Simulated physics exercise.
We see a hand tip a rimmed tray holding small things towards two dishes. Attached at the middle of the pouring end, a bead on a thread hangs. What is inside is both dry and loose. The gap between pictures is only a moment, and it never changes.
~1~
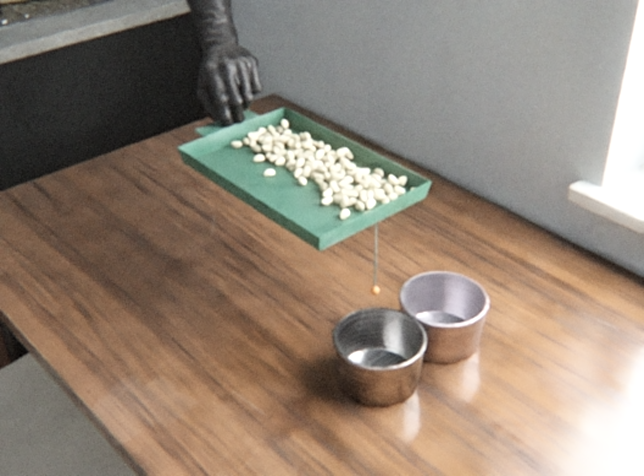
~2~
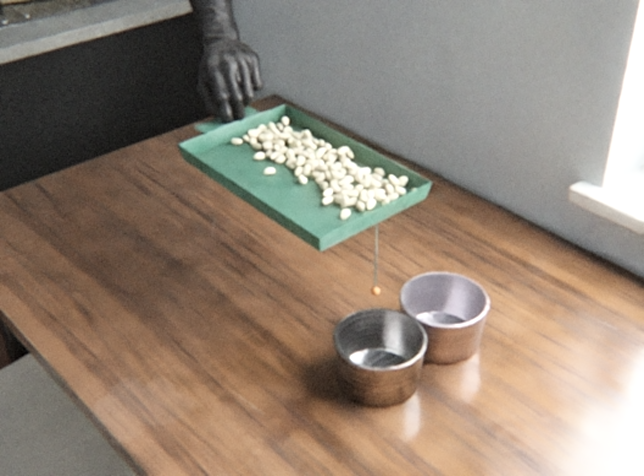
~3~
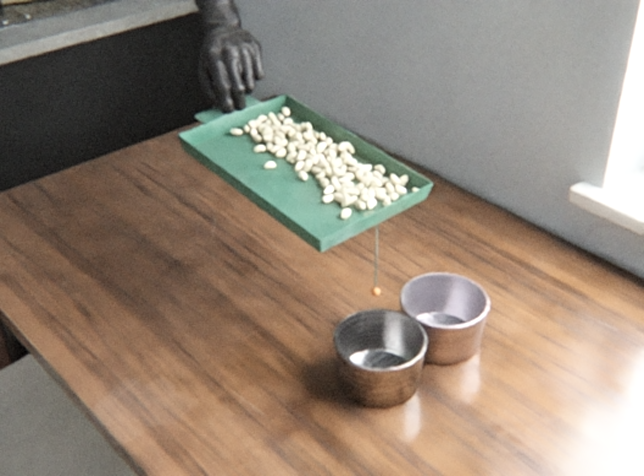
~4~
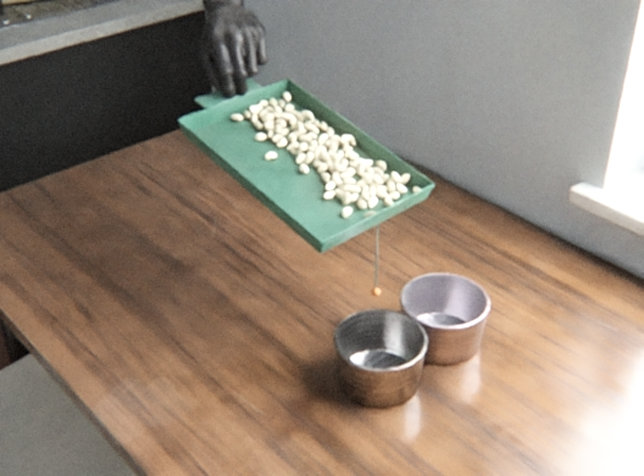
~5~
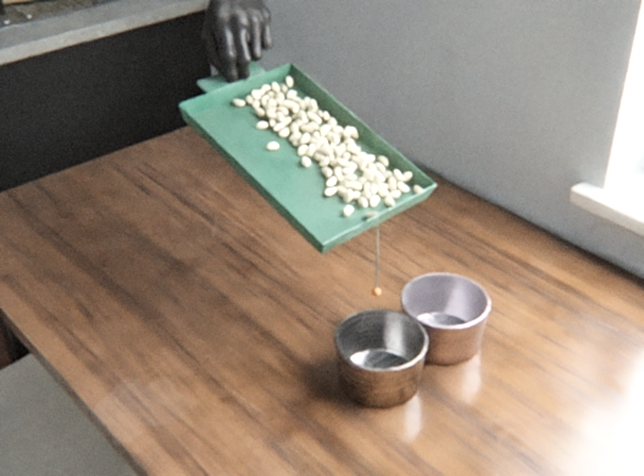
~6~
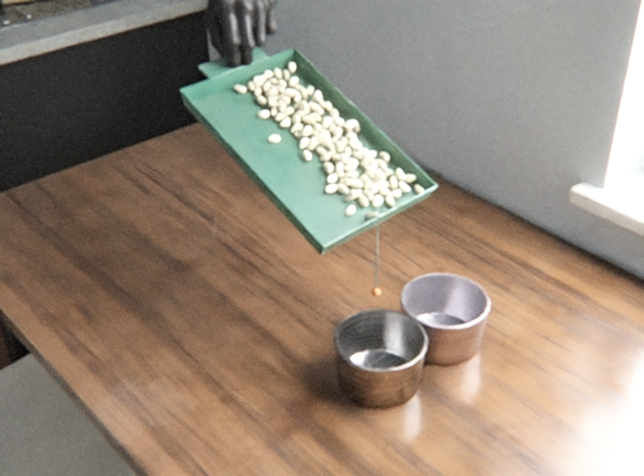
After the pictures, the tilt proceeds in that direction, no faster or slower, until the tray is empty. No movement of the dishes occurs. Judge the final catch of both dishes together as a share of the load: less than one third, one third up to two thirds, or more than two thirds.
The catch totals above the two-thirds mark.
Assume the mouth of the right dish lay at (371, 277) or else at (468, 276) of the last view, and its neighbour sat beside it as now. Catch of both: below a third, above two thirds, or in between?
First: Under a third. Second: In the middle band.
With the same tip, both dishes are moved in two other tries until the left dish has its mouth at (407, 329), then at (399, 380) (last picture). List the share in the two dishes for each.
Roughly 70% first, roughly 30% second.
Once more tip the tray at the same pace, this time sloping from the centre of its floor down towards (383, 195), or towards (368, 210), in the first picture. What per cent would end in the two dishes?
In order, 80 in a hundred and 90 in a hundred.
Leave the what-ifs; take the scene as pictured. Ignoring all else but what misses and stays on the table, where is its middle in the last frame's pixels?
Look around pixel (386, 458).
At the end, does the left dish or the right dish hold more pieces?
That is left.
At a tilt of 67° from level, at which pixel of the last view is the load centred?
I'd put the middle of the pieces at roughly (372, 196).
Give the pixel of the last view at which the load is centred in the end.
I'd put the middle somewhere around (391, 376).
Soon, tray tipped steeply; nearly all on the tray; a stray few in the left dish; a stray few in the air.
A while on, tray tipped past a quarter turn; about two thirds on the tray; about a quarter in the left dish; a small part in the right dish; a small part outside both; a stray few in the air.
Towards the end, tray tipped past a quarter turn; about half in the left dish; about a quarter in the right dish; about a quarter outside both.
Finally, tray tipped past a quarter turn; about half in the left dish; about a quarter in the right dish; about a quarter outside both.
